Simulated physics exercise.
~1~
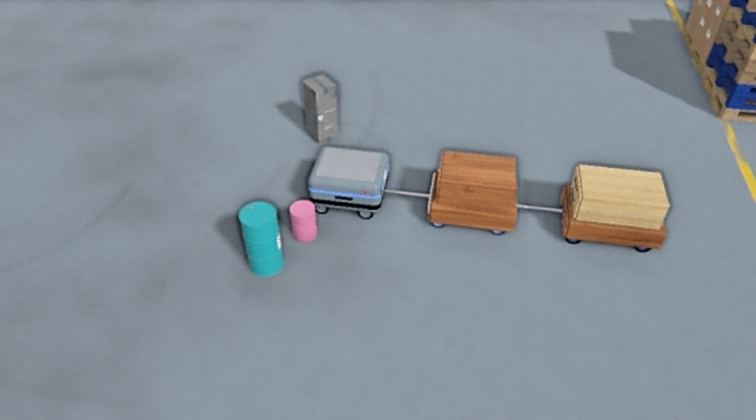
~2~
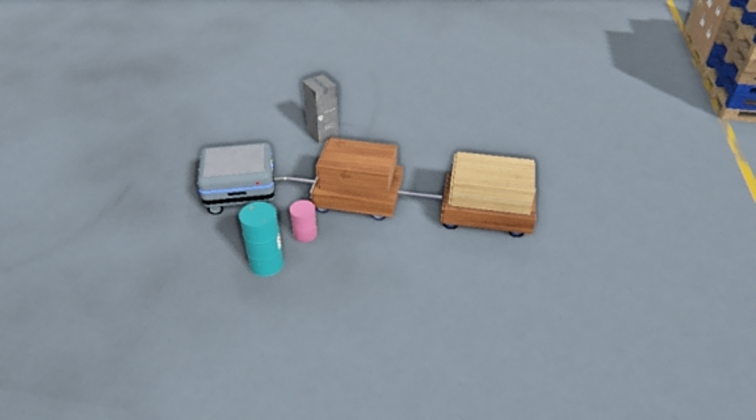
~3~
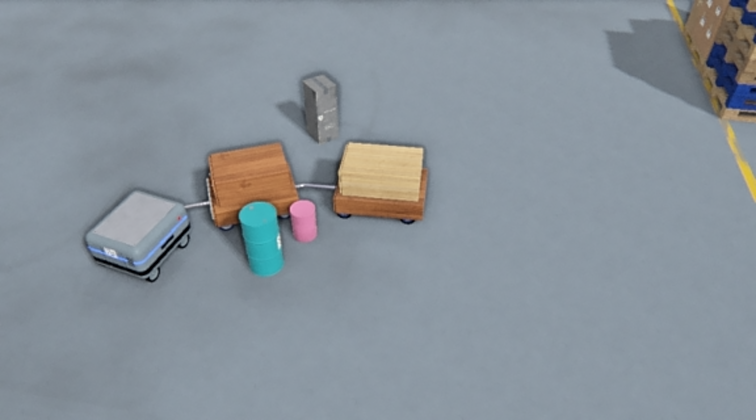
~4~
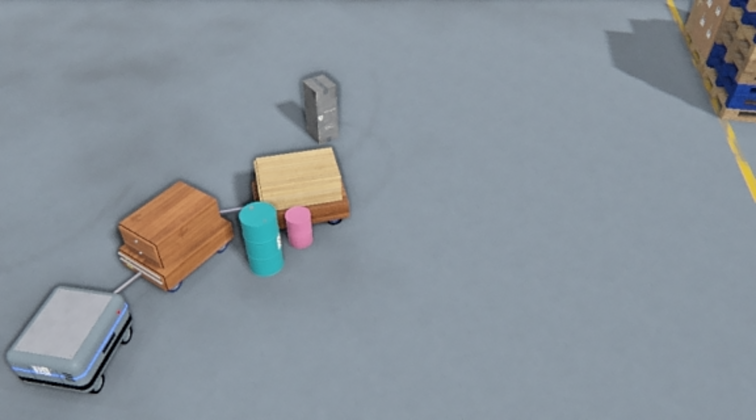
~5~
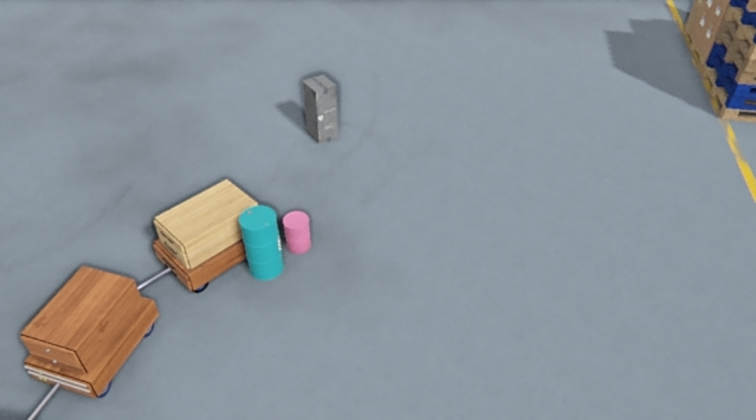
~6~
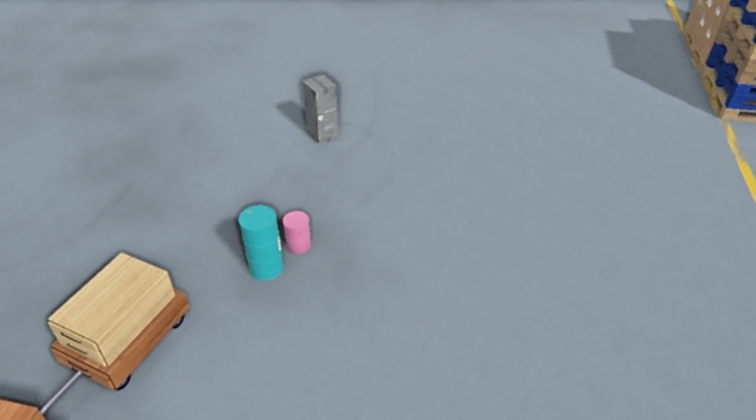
At the start, a small blue and gray tug heads left across a gray floor, pulling two wooden carts between a gray box standing behind and a turquoise drum and pink pail in front. The tug passes the drum and curves toward the lower left, and the carts follow it around the bend. As the last cart, topped with a pale wooden load, rounds the drum, the pink pail shifts slightly but stays upright. The tug leaves the view at the lower left, with the carts trailing after it. Finally, the pale-loaded cart is nearing the corner, while the drum, pail and gray box all remain standing.
